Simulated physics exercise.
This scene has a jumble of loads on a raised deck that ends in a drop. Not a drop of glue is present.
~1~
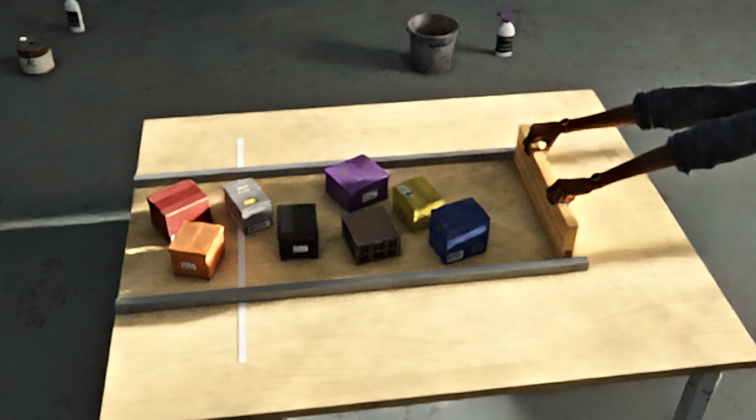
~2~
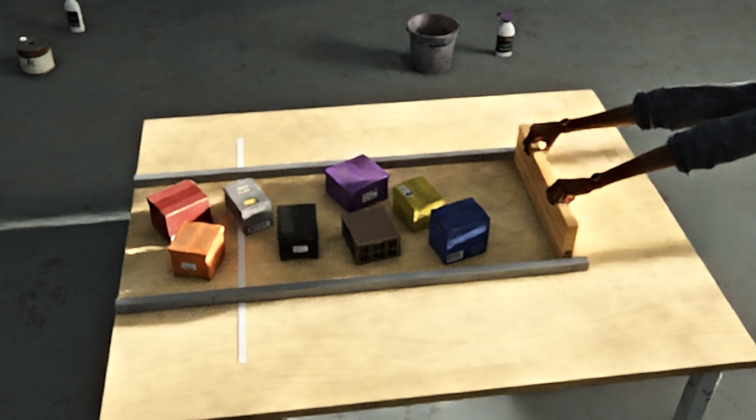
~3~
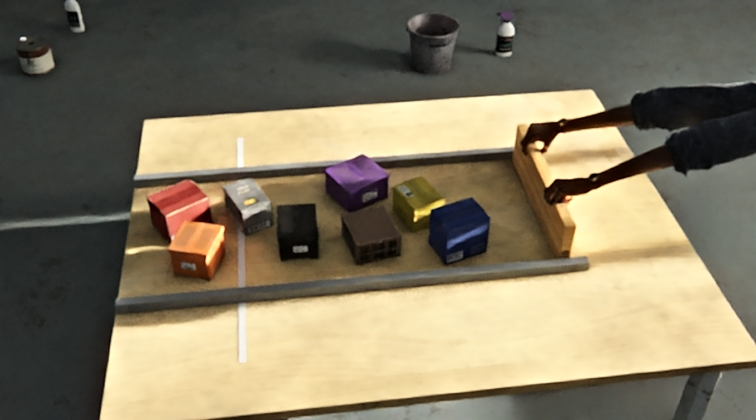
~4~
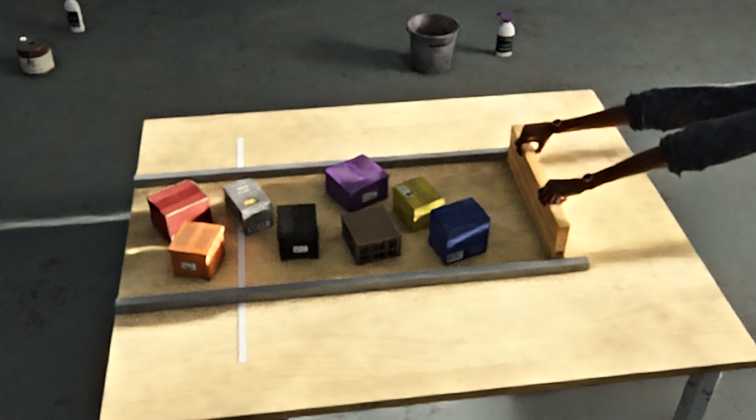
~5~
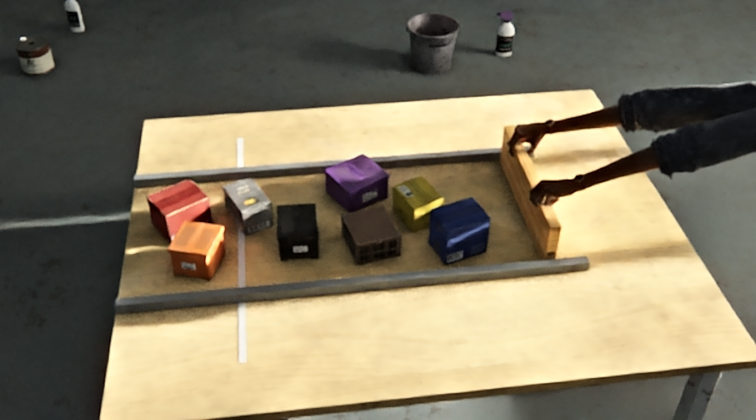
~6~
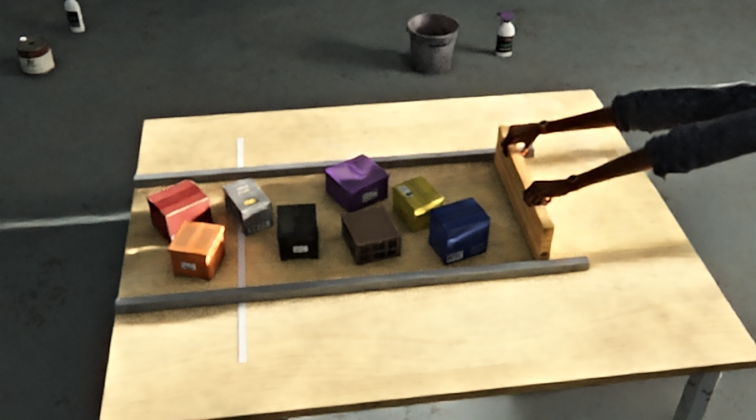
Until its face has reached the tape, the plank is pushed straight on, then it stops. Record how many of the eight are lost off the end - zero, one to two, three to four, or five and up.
Lost off the end: One to two.
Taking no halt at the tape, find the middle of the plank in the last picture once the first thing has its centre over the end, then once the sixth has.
First roughly (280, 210), later roughly (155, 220).
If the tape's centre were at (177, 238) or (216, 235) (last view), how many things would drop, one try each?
Counts per try: 5; 3.
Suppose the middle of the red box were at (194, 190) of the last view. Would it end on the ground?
Result: It stays aboard.
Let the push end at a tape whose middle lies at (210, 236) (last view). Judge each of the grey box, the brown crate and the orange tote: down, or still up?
Note: Grey box stays up top / brown crate stays up top / orange tote falls away.
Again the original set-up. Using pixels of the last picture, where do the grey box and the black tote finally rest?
Roughly (179, 213); the other one roughly (122, 255).
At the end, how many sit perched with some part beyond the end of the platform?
Things overhanging at the end: 2.
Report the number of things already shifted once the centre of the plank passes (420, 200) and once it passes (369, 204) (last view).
Counts: 3 and 5.
Soon after, none off yet; red box at rest near (180, 211); orange tote at rest near (198, 251); grey box at rest near (248, 206).
At rest, the number that fall off is one or two; fallen, orange tote.
